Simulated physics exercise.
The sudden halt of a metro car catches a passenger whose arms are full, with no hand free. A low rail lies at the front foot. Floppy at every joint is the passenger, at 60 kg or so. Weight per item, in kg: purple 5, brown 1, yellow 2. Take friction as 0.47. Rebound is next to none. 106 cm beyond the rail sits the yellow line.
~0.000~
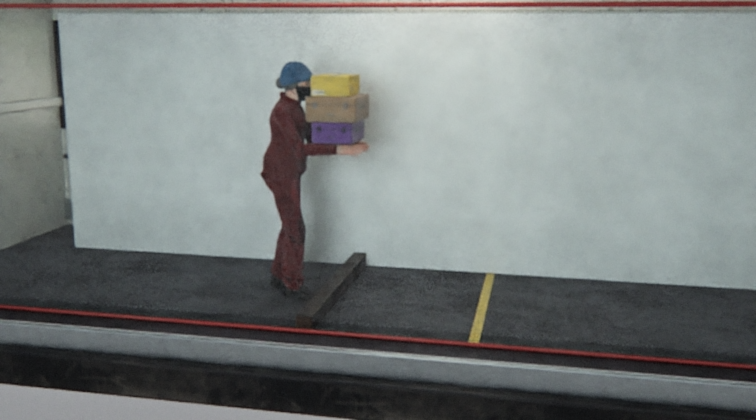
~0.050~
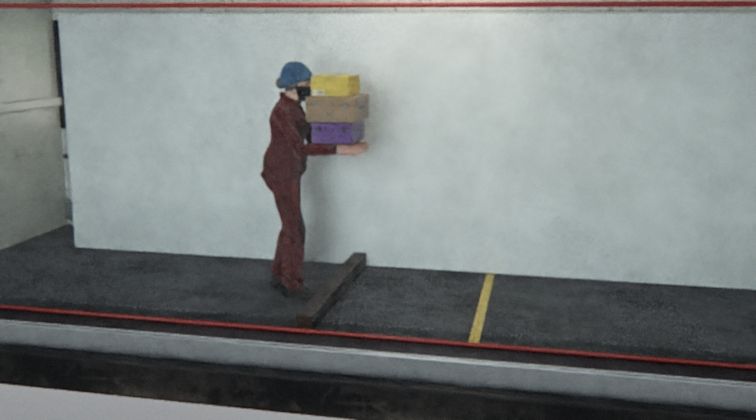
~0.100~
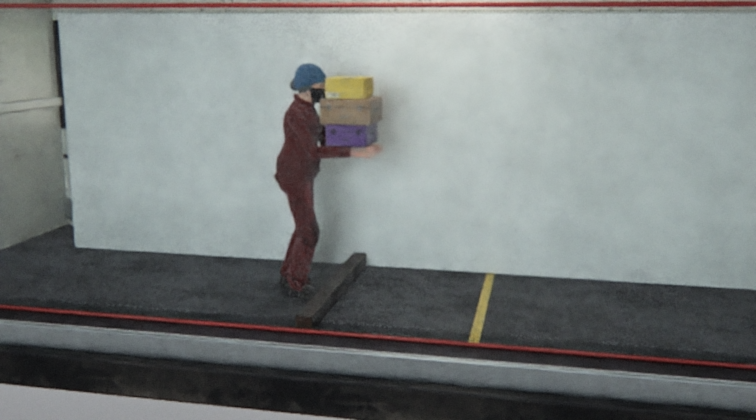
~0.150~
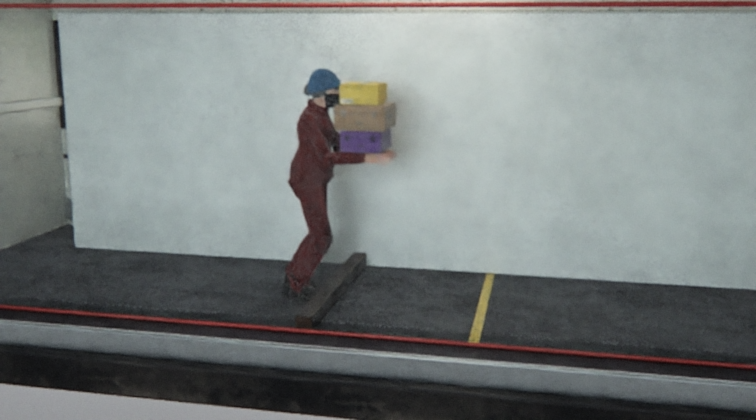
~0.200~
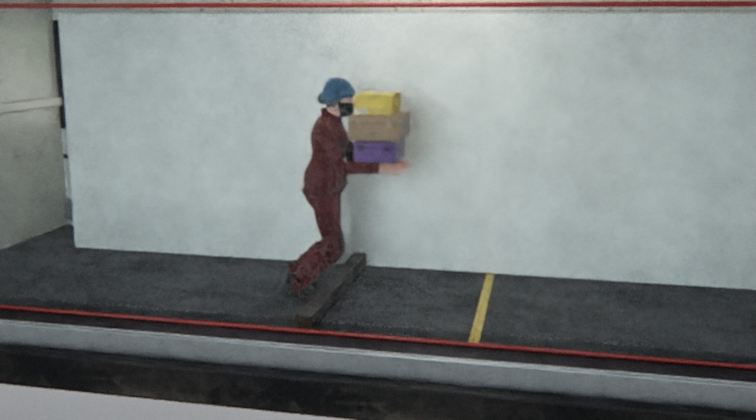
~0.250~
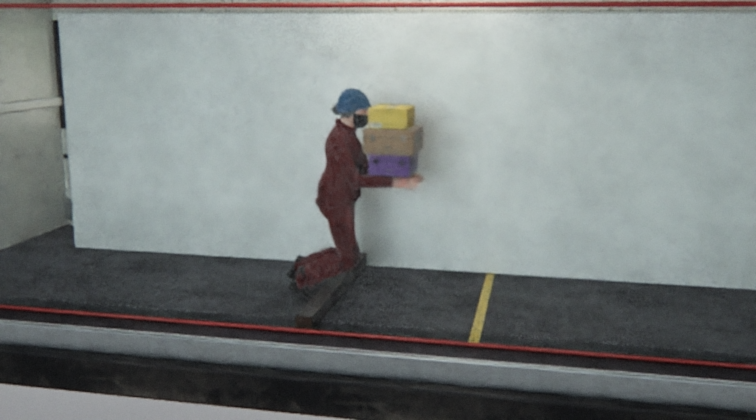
A masked figure in a blue hat and dark red clothes, holding three stacked boxes, stood still briefly, then leaned and slid rightward, sinking at the knees over a low rail with the boxes still stacked.
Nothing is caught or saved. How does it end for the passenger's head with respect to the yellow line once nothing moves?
The passenger's head comes to rest beyond the yellow line.
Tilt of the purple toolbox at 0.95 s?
I'd put it at roughly 0°.
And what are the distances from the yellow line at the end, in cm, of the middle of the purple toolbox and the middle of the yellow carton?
Past side for both: Purple toolbox at 10 cm, yellow carton at 230 cm.
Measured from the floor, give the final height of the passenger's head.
I'd guess some 25 cm off the floor.
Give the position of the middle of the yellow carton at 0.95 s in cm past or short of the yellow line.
Roughly 155 cm past.
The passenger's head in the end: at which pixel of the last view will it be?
Around (520, 276).
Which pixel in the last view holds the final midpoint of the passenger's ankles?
(407, 264).
After 0.45 s the passenger's head is 47 cm short of the yellow line, near (416, 170) in the last picture's view; the purple toolbox 25 cm short of the yellow line, tilted 25°.
After 0.65 s the passenger's head is 13 cm past the yellow line, near (505, 237) in the last picture's view.
After 0.95 s the passenger's head is 25 cm past the yellow line, near (523, 269) in the last picture's view.
Final state at 1.9 s, purple toolbox crosses the yellow line; brown toolbox crosses the yellow line; yellow carton crosses the yellow line; passenger's head crosses the yellow line.
